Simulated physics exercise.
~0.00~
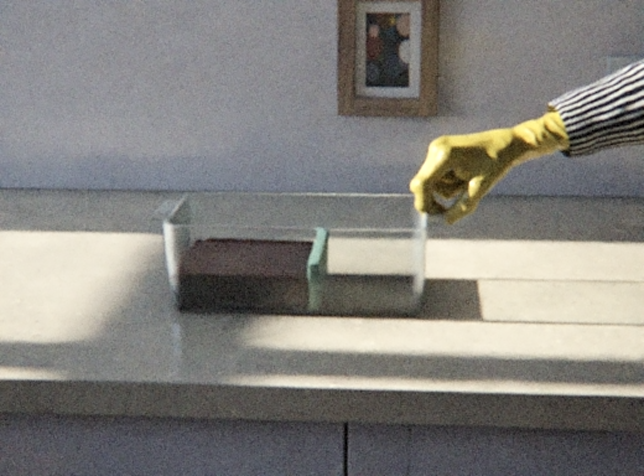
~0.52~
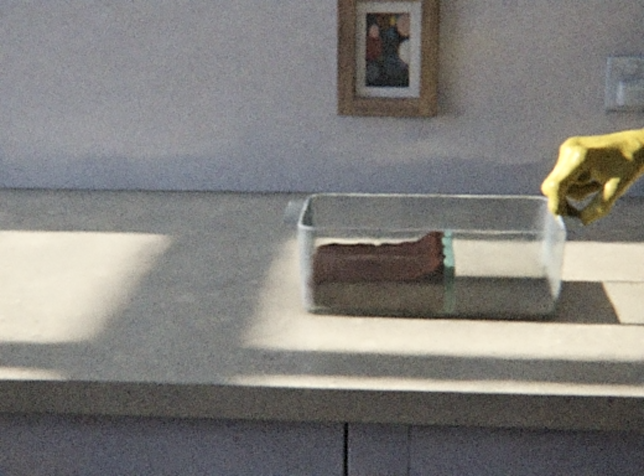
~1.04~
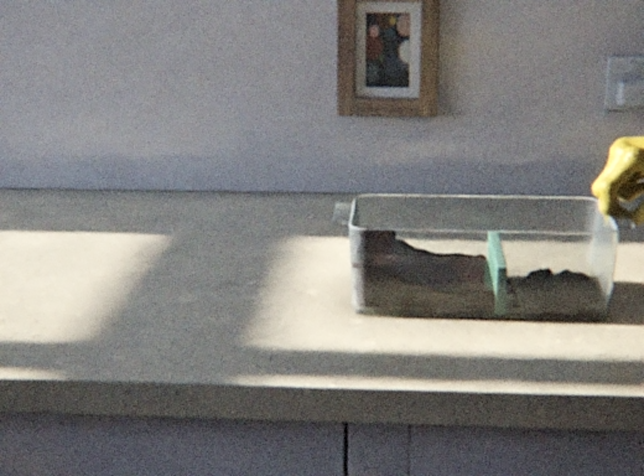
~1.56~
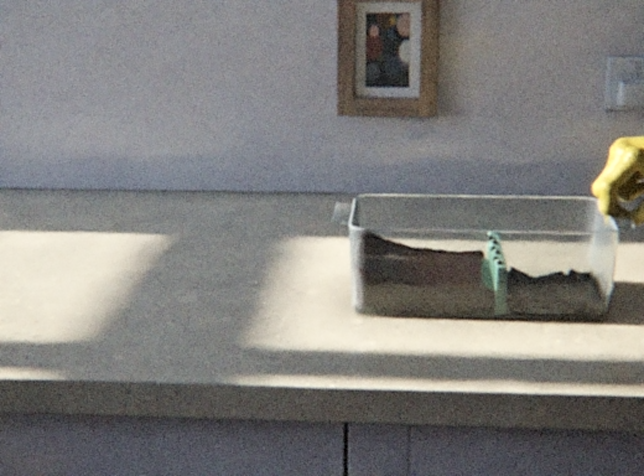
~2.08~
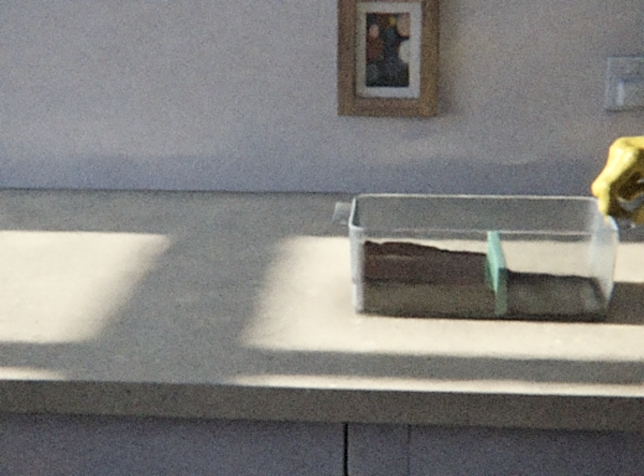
A yellow-gloved hand pulled a clear, divided tub of dark liquid to the right along a sunlit counter, and the liquid sloshed, some of it crossing the green divider into the empty right side, where it stayed as the surface grew calmer.
